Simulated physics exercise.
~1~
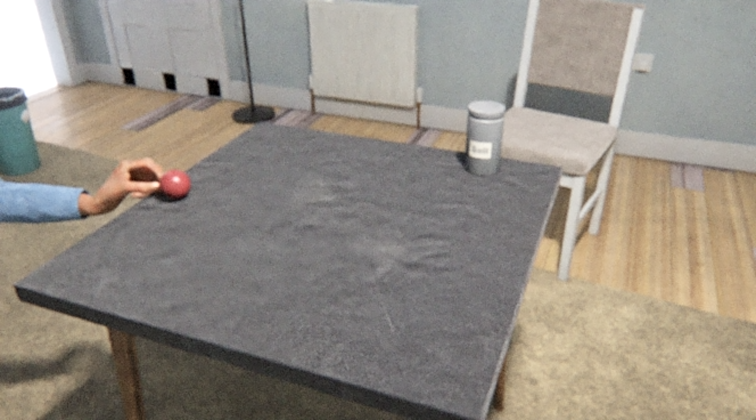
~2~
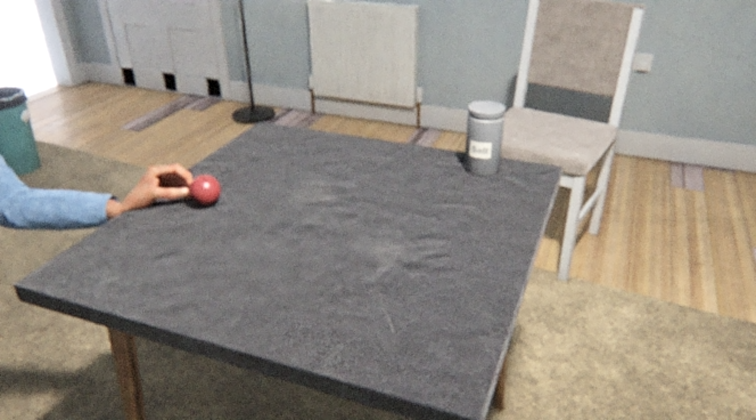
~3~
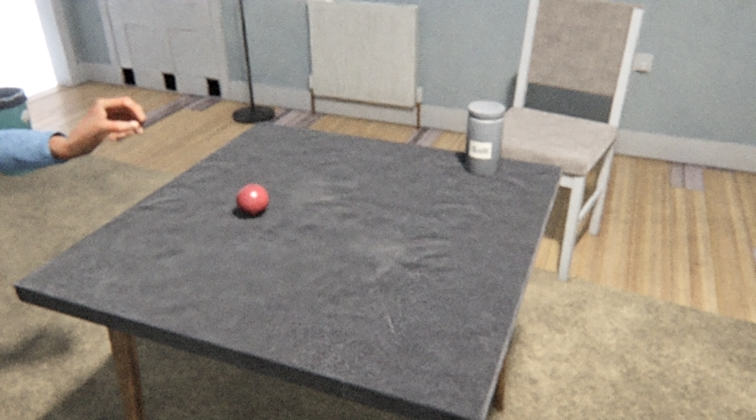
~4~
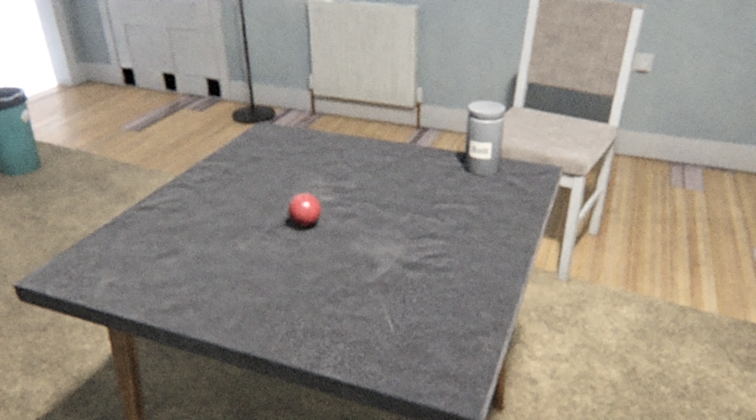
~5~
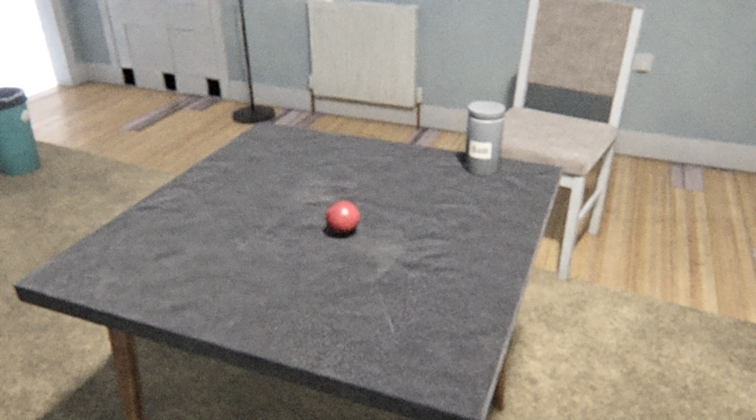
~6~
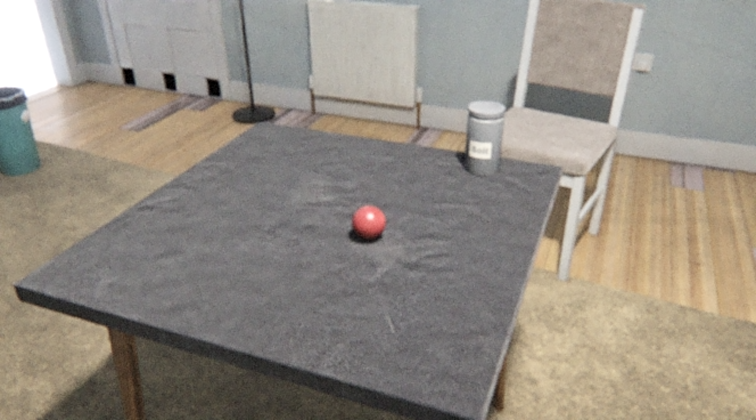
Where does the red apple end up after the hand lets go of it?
It ends up still on the table, near the middle of the dark top.
In a room with a wooden floor and a beige rug, a dark square table stands near a pale chair, with a grey jar at its far right corner. A hand in a blue sleeve reaches in from the left and pushes a red apple along the tabletop to the right. The hand lets go and draws back out of view while the apple keeps rolling toward the middle. The apple covers less and less ground as it goes. It ends near the center of the table, well short of the right edge, and the jar never moves.
